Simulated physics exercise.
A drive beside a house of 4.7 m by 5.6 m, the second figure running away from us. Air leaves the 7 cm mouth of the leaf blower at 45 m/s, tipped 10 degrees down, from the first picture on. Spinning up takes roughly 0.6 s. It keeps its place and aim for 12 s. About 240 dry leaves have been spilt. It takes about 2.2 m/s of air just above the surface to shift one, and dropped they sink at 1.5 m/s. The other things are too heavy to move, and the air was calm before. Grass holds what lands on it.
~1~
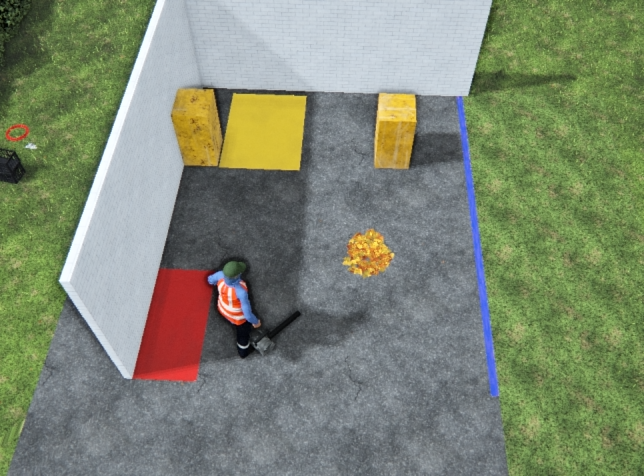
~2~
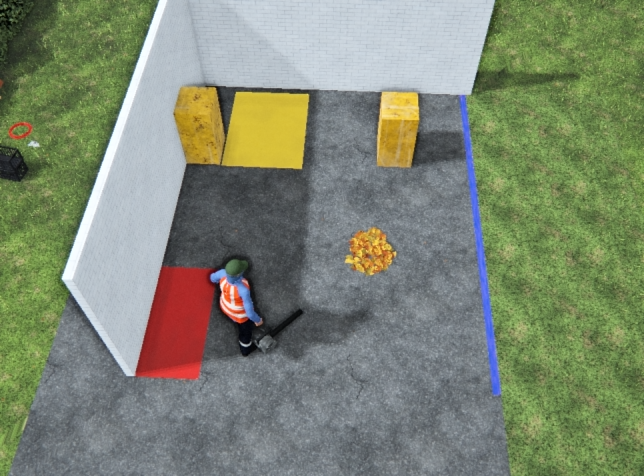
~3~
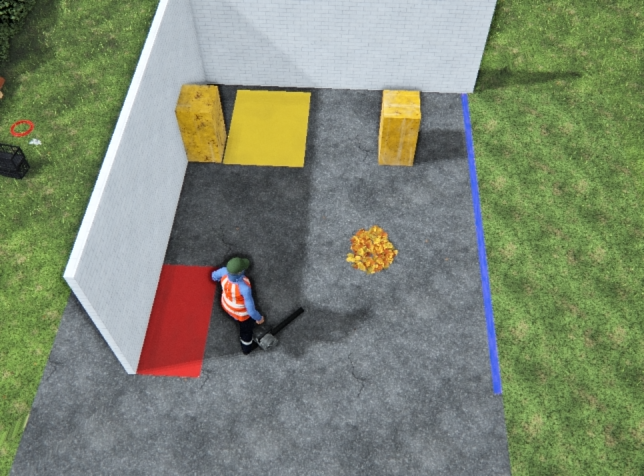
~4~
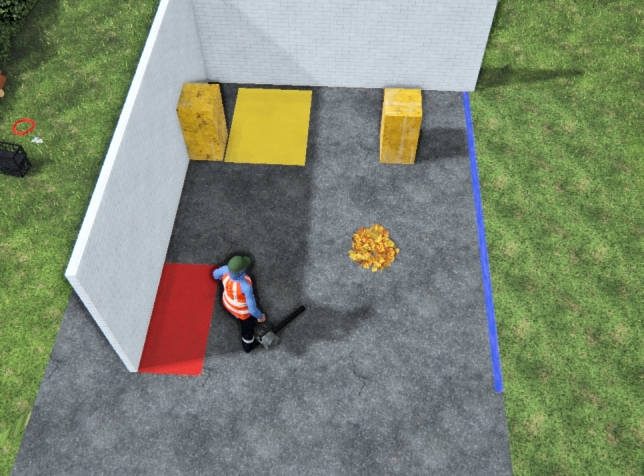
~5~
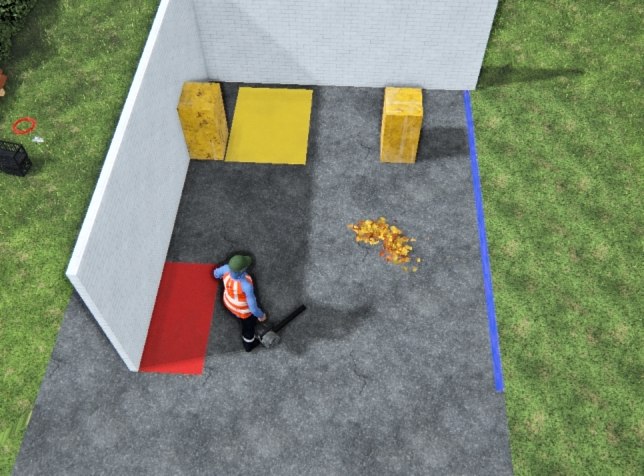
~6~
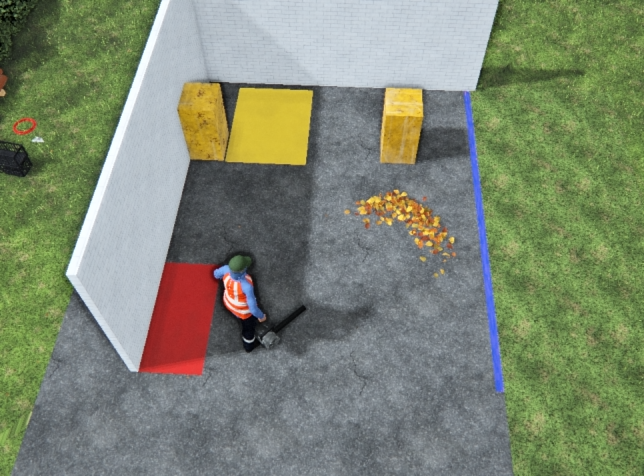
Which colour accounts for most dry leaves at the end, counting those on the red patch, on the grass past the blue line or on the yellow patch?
It is blue that takes the most.
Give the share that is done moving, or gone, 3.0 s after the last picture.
Near 70 %.
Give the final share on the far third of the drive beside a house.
Some 30 per cent.
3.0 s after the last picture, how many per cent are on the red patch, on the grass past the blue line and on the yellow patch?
Roughly 0 % red, 60 % blue, 0 % yellow.
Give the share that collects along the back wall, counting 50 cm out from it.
About 3 %.
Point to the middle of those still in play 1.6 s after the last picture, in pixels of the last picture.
Around (481, 168).
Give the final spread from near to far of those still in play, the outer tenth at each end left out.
About 2.4 m.
Then, 1.6 s after the last picture the count stands so, 0 % are on the red patch, 0 % on the yellow patch and 52 % on the grass past the blue line; the middle of those still in play is near (481, 168).
Then, 3.0 s after the last picture the count stands so, 0 % are on the red patch, 0 % on the yellow patch and 56 % on the grass past the blue line; the middle of those still in play is near (481, 162).
Then, 5.8 s after the last picture the count stands so, 0 % are on the red patch, 0 % on the yellow patch and 58 % on the grass past the blue line; the middle of those still in play is near (479, 160).
Then, 11.1 s after the last picture, at the end, 0 % are on the red patch, 0 % on the yellow patch and 60 % on the grass past the blue line; the middle of those still in play is near (477, 155).
